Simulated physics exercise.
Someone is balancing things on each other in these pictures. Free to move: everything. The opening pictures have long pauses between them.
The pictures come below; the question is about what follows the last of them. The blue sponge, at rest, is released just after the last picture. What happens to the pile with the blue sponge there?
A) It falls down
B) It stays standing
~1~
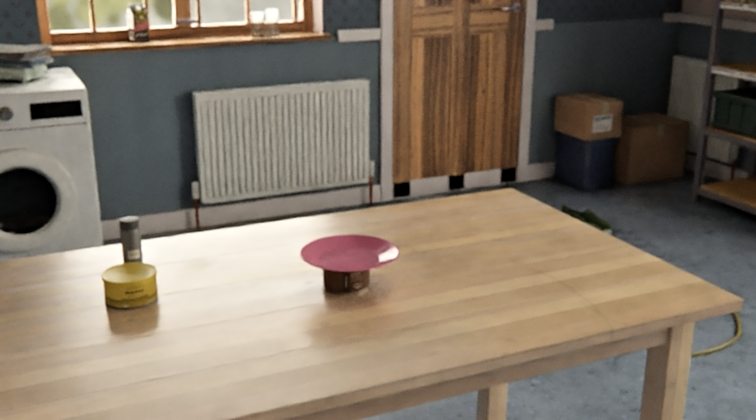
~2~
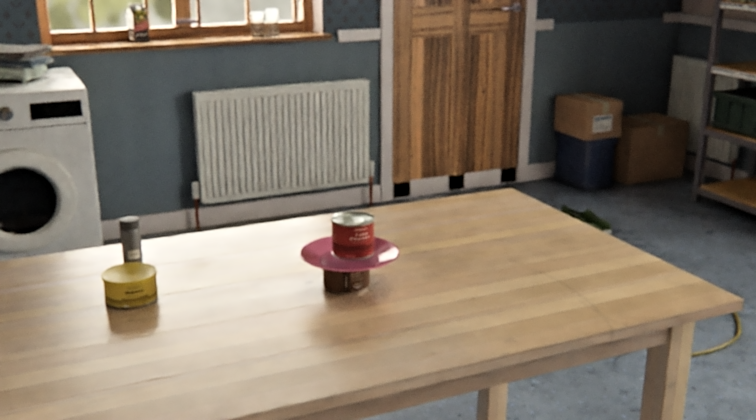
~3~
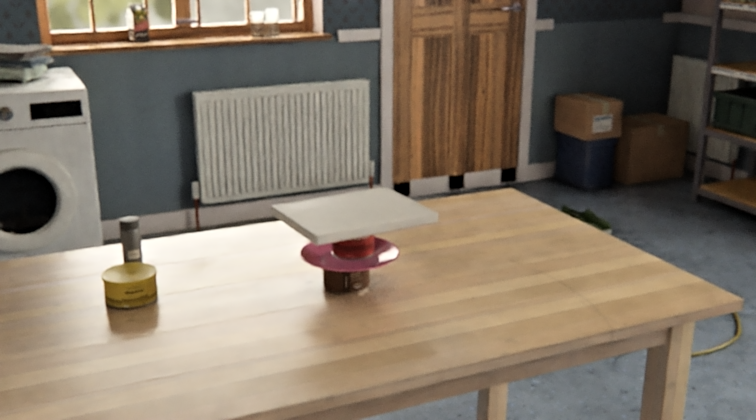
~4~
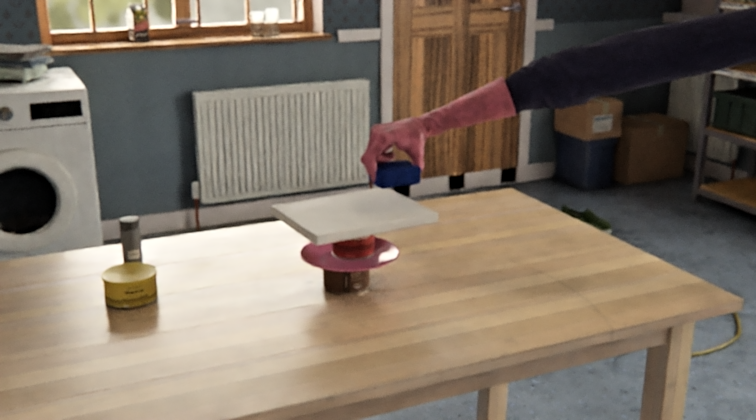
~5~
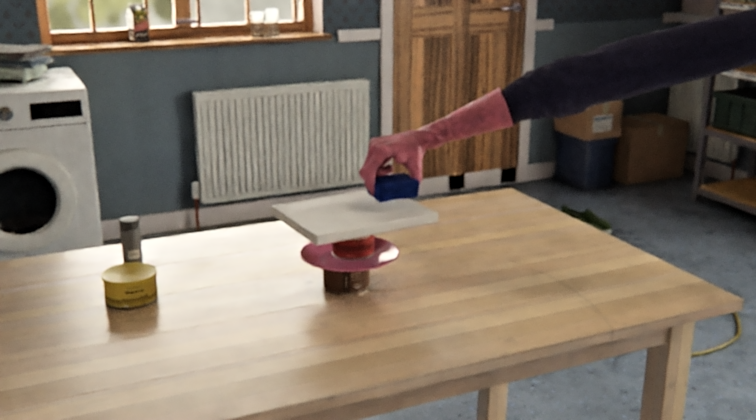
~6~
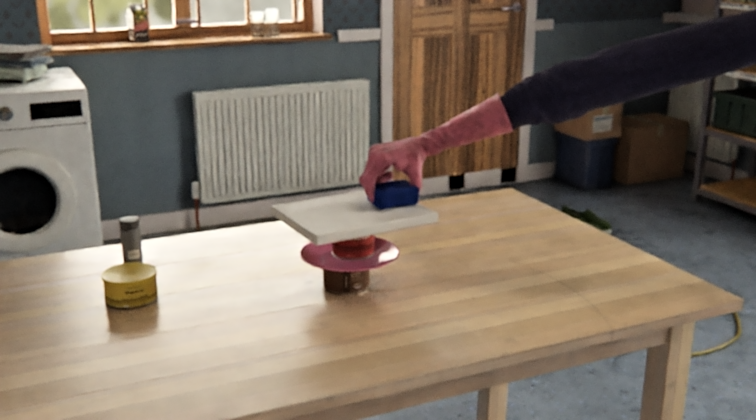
(B) It stays standing.
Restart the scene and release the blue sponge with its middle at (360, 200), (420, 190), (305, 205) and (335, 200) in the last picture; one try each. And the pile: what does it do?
Stays standing; collapses; stays standing; stays standing.
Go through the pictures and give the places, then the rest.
In the first frame, the last thing is not in view yet; grey shaker (132, 247).
In the second frame, the last thing is not in view yet.
In the third frame, the last thing is not in view yet; yellow tub (131, 286).
In the fourth frame, coming down; blue sponge (395, 174); grey shaker (132, 247).
In the fifth frame, coming down; blue sponge (393, 187).
In the sixth frame, set down, still held; blue sponge (393, 194); yellow tub (131, 286).
Then, 0.80 s past the last view, nothing moves.
Then, 2.00 s past the last view, blue sponge resting near (394, 195).
Finally, all 7 still in place. Final places as the last picture's camera would see them, blue sponge near (394, 196). The pile holds.
